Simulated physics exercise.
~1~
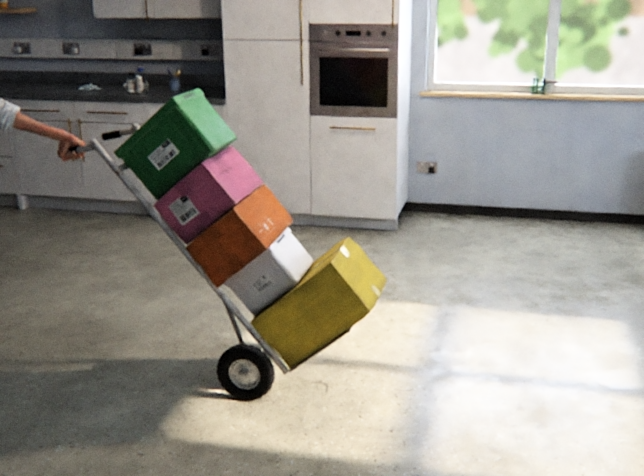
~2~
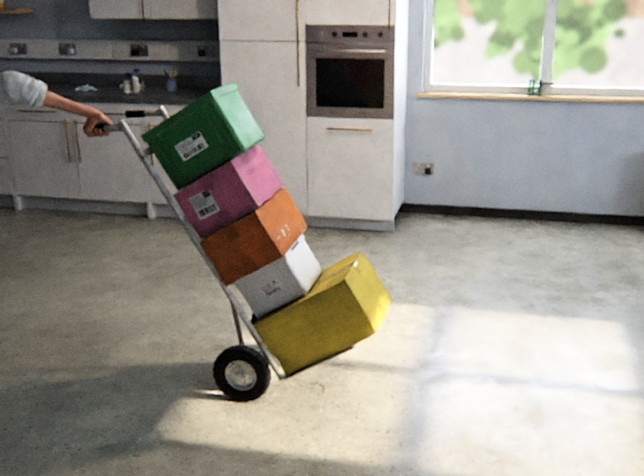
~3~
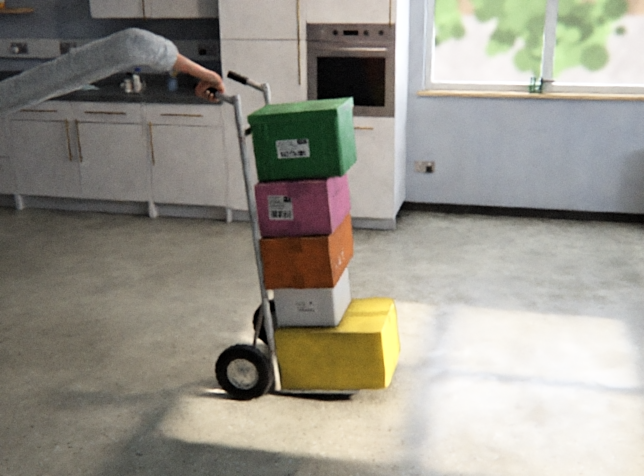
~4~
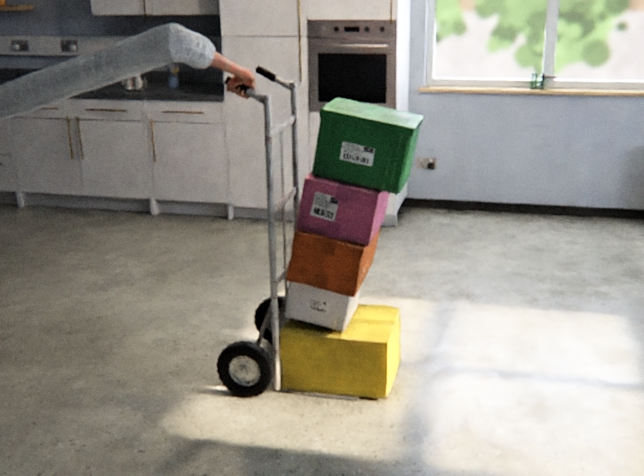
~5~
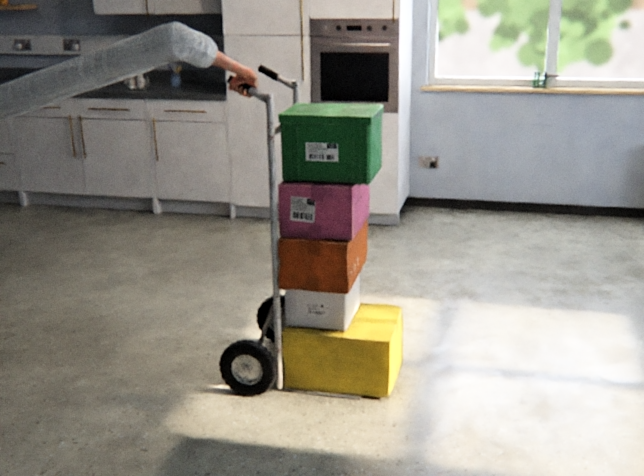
A hand tipped a sack truck stacked with five boxes upright in a kitchen, setting it down flat, and the upper boxes leaned to the right above the yellow one before rocking back, ending still stacked with the green one on top.
